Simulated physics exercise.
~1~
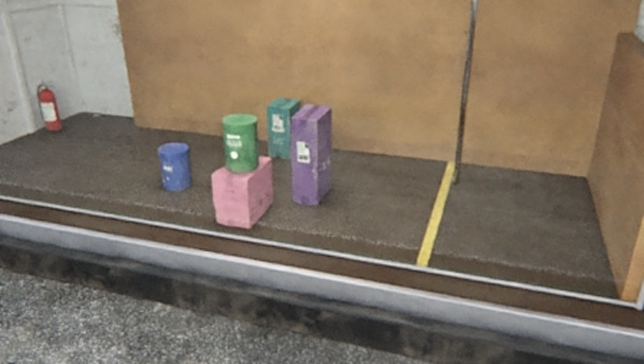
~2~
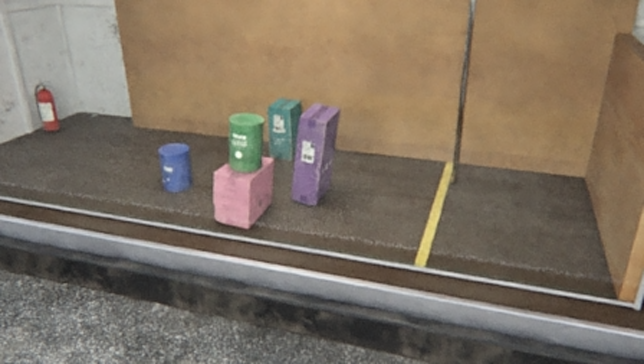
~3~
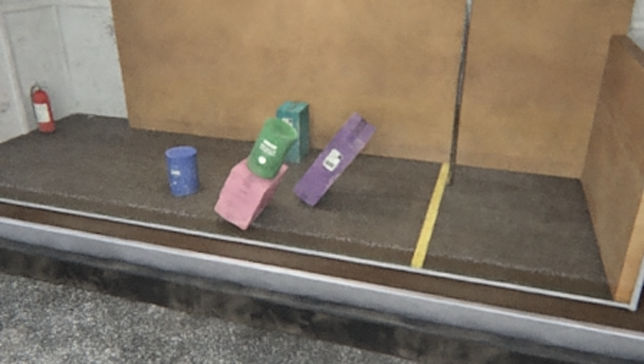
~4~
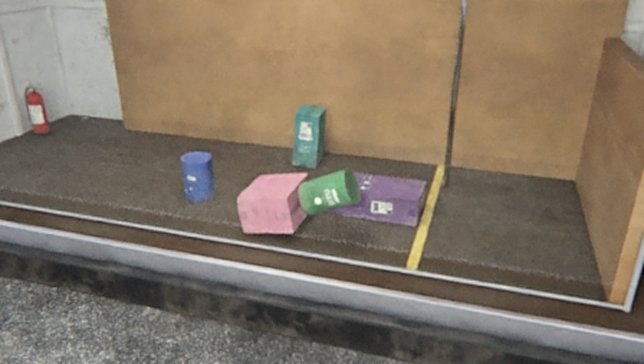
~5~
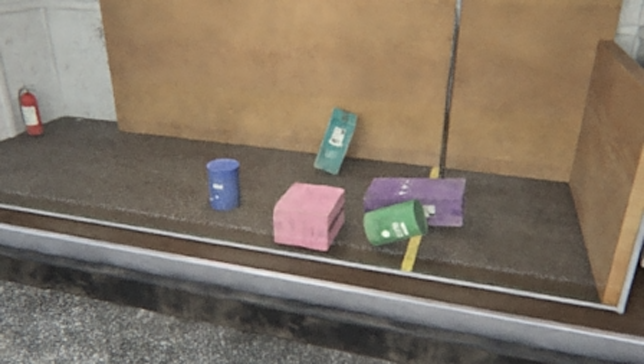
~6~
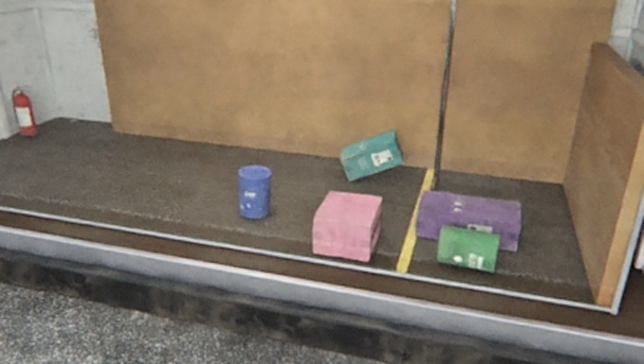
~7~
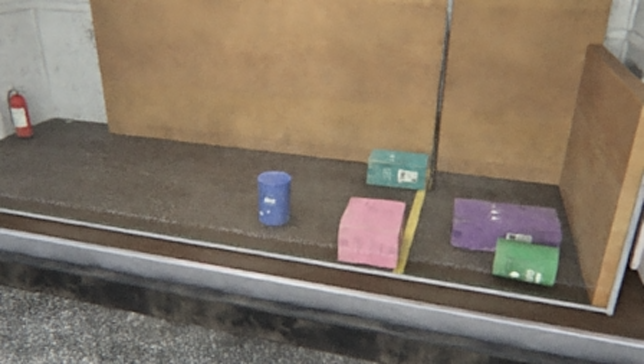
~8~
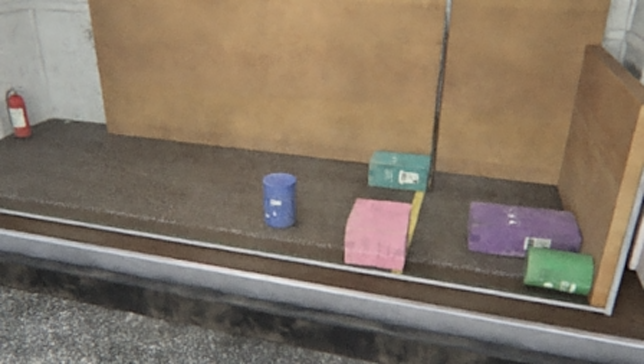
In a cargo bay with wooden walls, a dark floor and a yellow line, a green bucket stands on a pink carton beside a blue bucket, a teal pack and a tall purple box. The purple box and pink carton tip to the right, and the green bucket leans with them. All three land on their sides while the blue bucket slides right upright. The teal pack then leans and topples too. The green bucket and purple box travel across the line toward the right wall, while the pink carton, teal pack and upright blue bucket stop short of it.
